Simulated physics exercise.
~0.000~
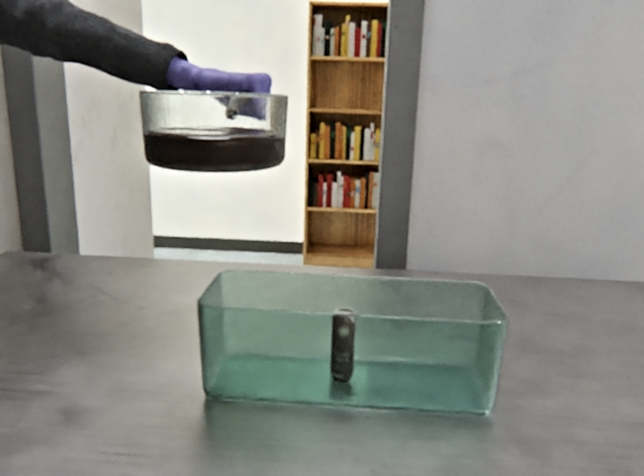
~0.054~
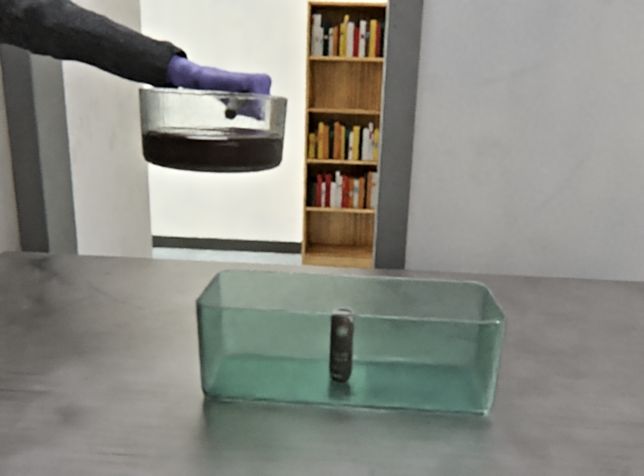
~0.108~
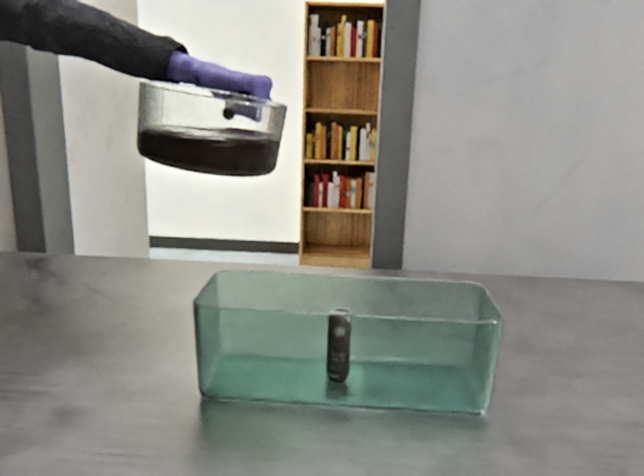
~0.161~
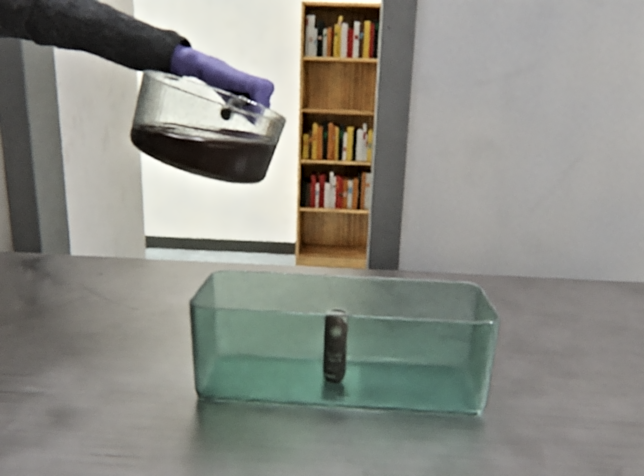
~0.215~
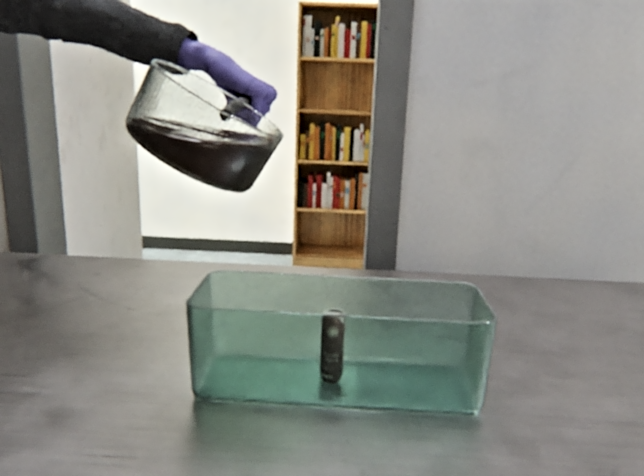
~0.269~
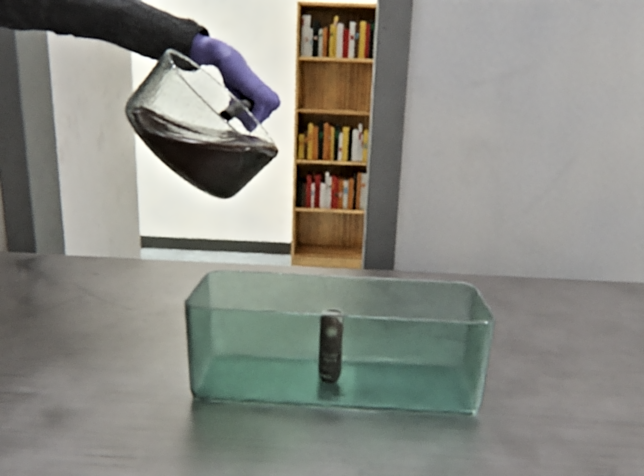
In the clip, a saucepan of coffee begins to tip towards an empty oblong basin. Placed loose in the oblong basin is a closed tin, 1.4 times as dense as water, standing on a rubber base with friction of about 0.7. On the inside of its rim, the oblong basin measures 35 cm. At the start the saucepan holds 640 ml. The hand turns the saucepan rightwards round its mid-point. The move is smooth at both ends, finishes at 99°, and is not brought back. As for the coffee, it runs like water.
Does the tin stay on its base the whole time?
I expect it will tip over.
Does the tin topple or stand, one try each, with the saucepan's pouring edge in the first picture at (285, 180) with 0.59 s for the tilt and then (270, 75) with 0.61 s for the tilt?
Try 1: Still standing; try 2: Tipped over.
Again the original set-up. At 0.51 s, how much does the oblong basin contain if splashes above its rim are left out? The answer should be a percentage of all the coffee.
Roughly 16 percent of it.
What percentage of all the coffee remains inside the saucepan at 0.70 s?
Remaining share: Approx. 12 %.
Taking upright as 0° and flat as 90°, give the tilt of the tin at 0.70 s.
It sits at roughly 5°.
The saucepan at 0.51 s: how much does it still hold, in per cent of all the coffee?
Roughly 28 %.
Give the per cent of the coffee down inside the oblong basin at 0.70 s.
Roughly 78 percent of it.
After 0.51 s the tilt is 95° and 29 per cent is still to pour; the tin stands where it began.
After 0.70 s the tilt is 99° and 12 per cent is still to pour; the tin leans 6°.
After 0.88 s the tilt is 99° and 2 per cent is still to pour; the tin leans 57°.
After 1.09 s the tilt is 99° and 1 per cent is still to pour; the tin lies on its side.
In the end the tin lies on its side.
